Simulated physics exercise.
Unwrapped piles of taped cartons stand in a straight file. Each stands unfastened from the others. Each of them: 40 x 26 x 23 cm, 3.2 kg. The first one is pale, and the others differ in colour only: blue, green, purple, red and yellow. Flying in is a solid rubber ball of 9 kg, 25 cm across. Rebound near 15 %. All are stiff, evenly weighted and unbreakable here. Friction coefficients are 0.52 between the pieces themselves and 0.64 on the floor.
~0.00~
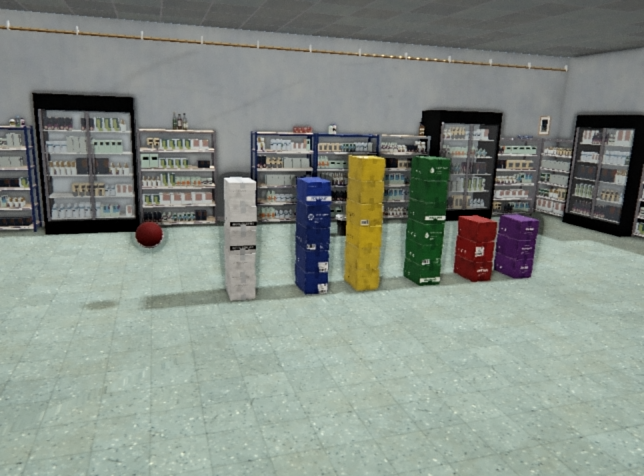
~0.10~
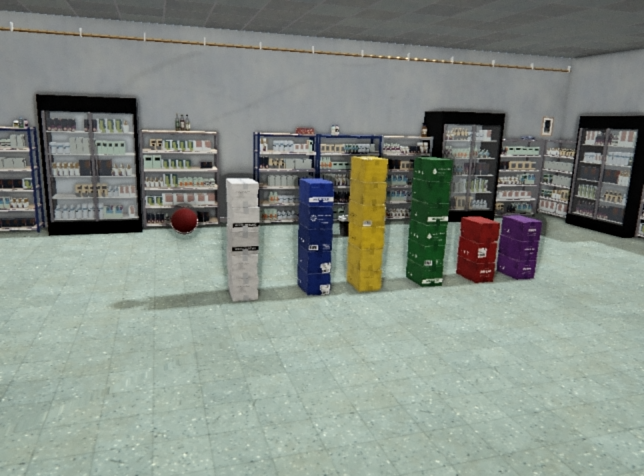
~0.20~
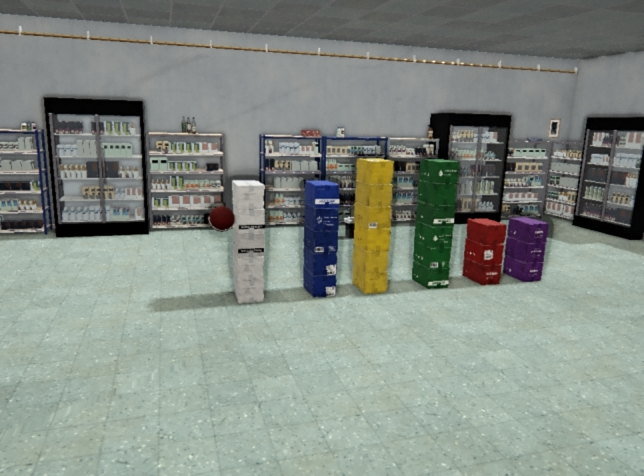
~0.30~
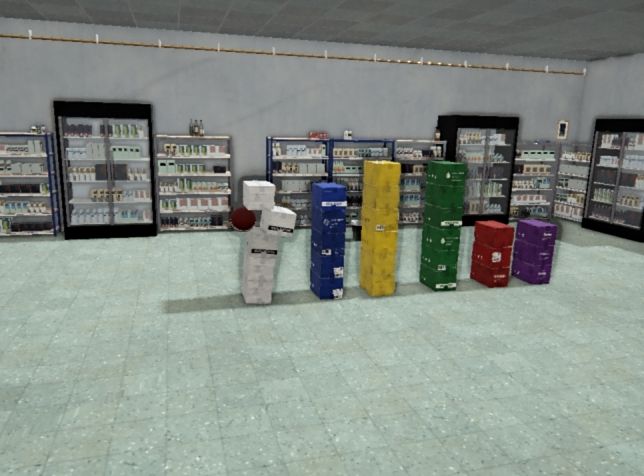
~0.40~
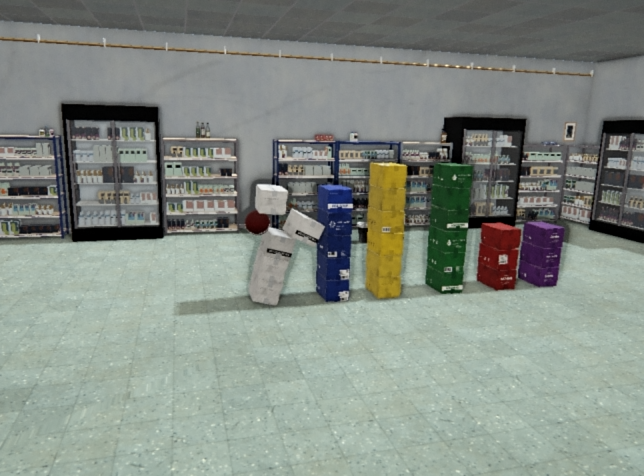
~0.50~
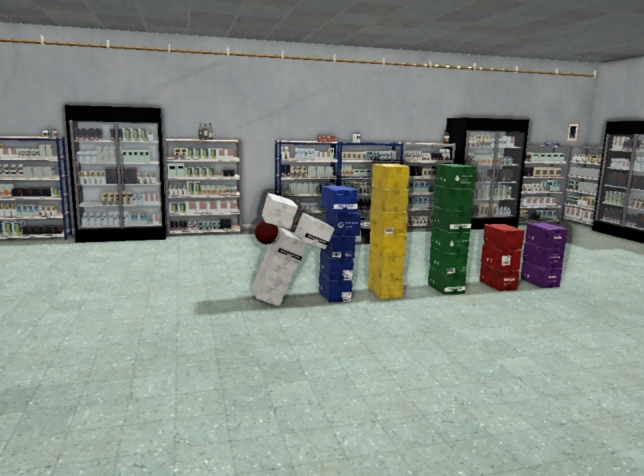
Red ball flying right past store shelves and hitting a white stack of cartons, knocking its upper boxes askew against the blue stack.
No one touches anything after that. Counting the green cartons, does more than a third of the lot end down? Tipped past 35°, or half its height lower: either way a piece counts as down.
Yes.
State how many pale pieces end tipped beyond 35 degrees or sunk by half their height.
Count: 5.
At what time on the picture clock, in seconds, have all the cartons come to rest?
That comes at about 3.5 s.
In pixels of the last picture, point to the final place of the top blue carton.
At about (429, 245).
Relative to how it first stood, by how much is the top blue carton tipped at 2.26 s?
Measured against how it began, the tilt is near 40 degrees.
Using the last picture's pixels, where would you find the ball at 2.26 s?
Roughly at (97, 299).
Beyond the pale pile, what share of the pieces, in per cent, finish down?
Near enough 90 per cent of them, I reckon.
After 1.42 s, 5 of the pale pile down; none of the 6 green cartons down (0 of 23 in all colours); top green carton unmoved; top blue carton leaning 25°, 10 cm lower.
After 2.26 s, 5 of the pale pile down; 6 of the 6 green cartons down (17 of 23 in all colours); top green carton on its side; top blue carton leaning 44°, 51 cm lower.
At rest (3.7 s), 5 of the pale pile down; 6 of the 6 green cartons down (21 of 23 in all colours); top green carton upside down; top purple carton on its side. That is 100 per cent. As the last picture would show them, middles, top green carton near (605, 261), top purple carton near (593, 268).
